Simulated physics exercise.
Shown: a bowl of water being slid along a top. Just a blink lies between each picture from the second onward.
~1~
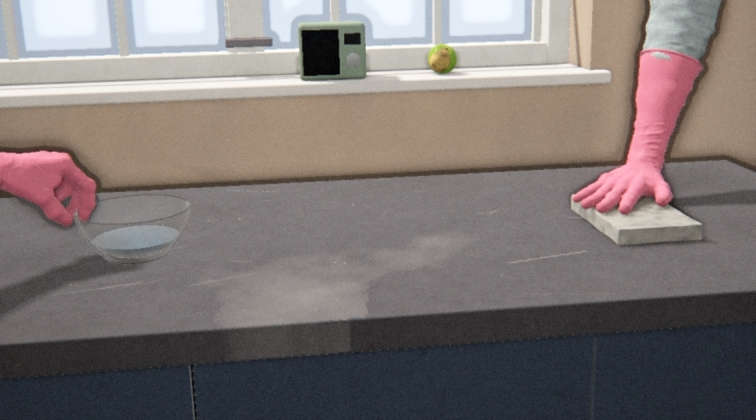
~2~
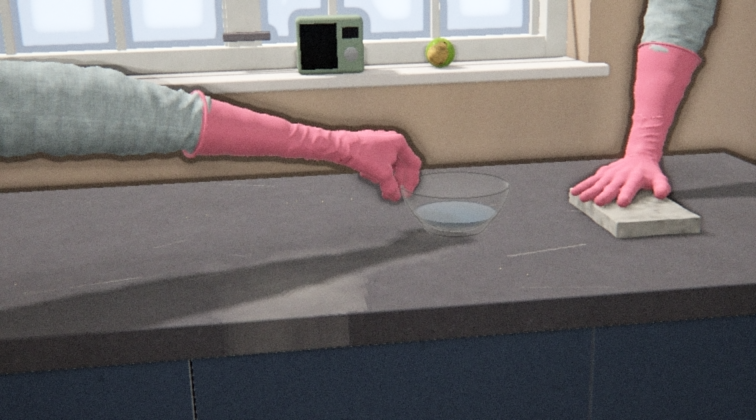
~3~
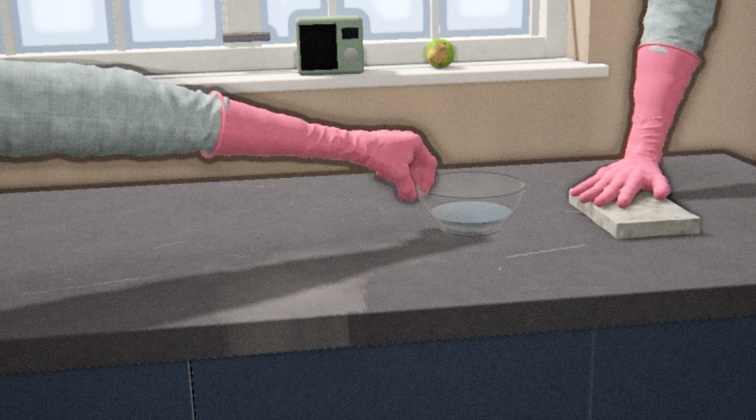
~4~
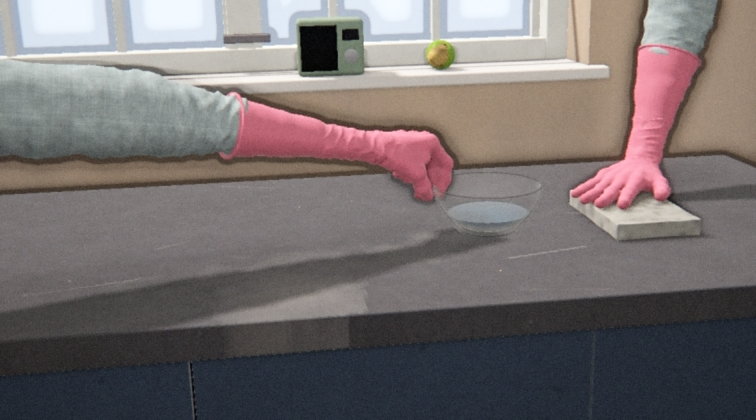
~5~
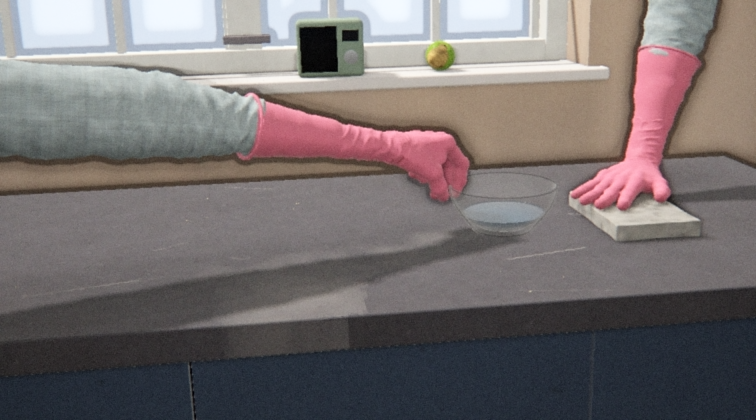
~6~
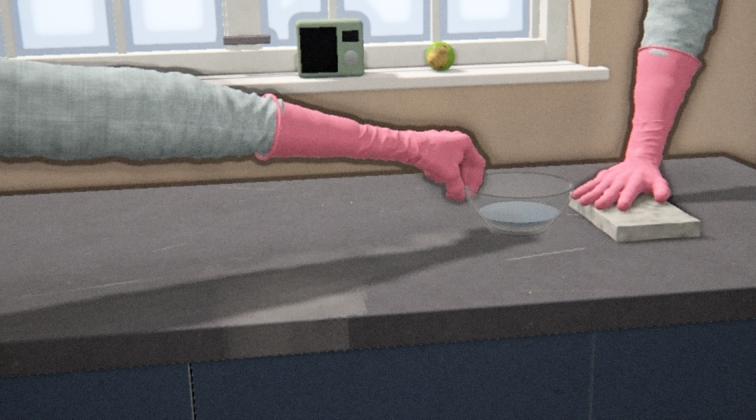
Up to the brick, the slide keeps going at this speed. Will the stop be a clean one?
It never brims over.
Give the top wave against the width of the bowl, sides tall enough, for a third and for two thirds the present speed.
The wave tops out at around 5 per cent of the width, and then at around 10 per cent.
Shortly, the bowl meets the brick.
Then, the water surges up the wall; the wave climbs under half way to the rim.
At the finish, the bowl stands at the brick; none is lost.
